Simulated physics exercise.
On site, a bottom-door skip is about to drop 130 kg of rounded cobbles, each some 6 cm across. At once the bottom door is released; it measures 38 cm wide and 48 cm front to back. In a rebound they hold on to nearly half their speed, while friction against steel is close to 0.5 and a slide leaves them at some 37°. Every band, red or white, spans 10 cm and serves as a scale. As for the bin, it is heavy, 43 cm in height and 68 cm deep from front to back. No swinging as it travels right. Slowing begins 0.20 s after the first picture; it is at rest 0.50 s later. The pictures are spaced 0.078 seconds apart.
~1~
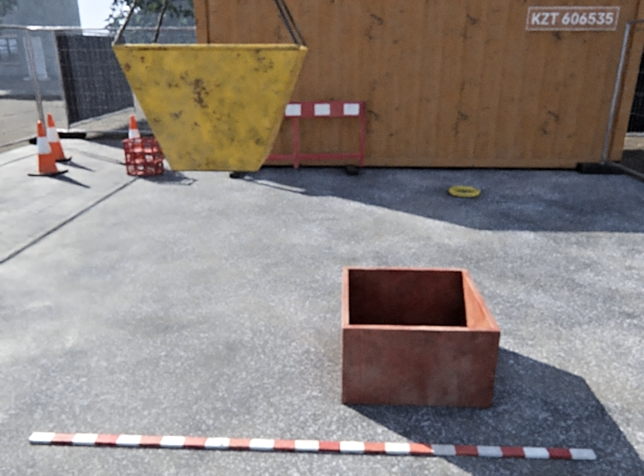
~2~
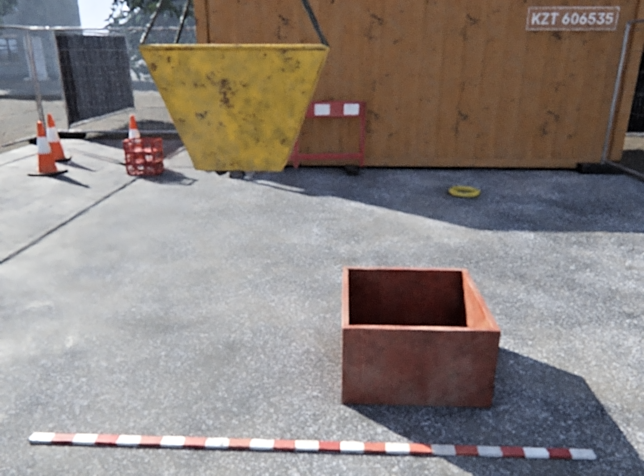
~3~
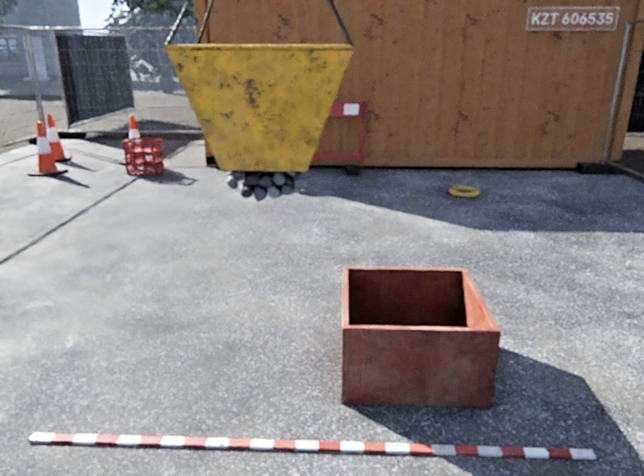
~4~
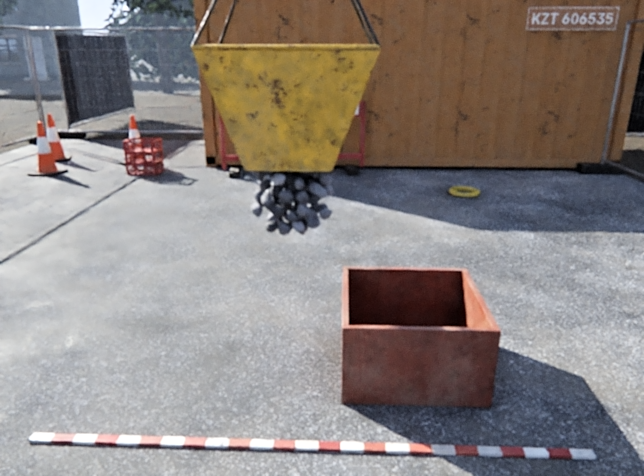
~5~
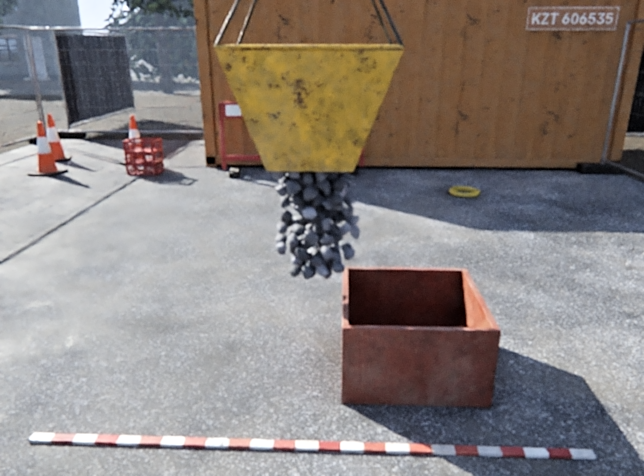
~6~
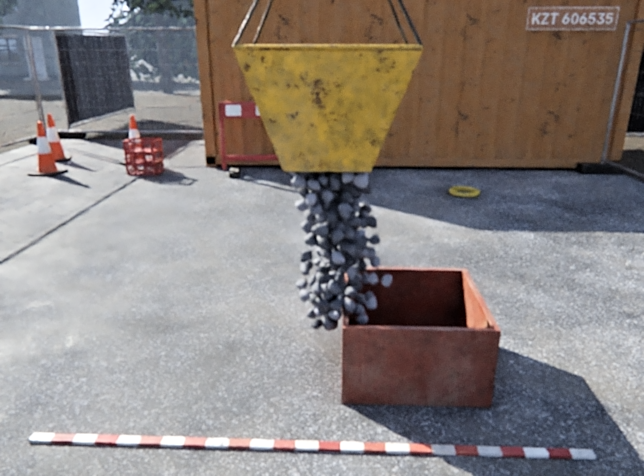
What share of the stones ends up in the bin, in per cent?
About 84 per cent.
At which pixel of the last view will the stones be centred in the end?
Near (400, 345).
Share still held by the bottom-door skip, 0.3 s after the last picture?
I'd say it holds close to 0 percent.
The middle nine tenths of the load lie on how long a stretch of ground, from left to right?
It covers roughly 100 centimetres from left to right.
Then, 0.3 s after the last picture, 0 % in the bottom-door skip, 16 % falling or lying left of the bin, 84 % falling or lying in the bin; the stones farthest right are at (465, 352).
Then, 0.7 s after the last picture, 0 % in the bottom-door skip, 16 % falling or lying left of the bin, 84 % falling or lying in the bin; the stones farthest right are at (468, 355).
Then, 1.3 s after the last picture, 0 % in the bottom-door skip, 16 % falling or lying left of the bin, 84 % falling or lying in the bin; the stones farthest right are at (468, 356).
Then, 2.2 s after the last picture, 0 % in the bottom-door skip, 16 % falling or lying left of the bin, 84 % falling or lying in the bin; the stones farthest right are at (468, 356).
Then, 4.1 s after the last picture, 0 % in the bottom-door skip, 16 % left of the bin, 84 % in the bin; the stones farthest right are at (468, 356).
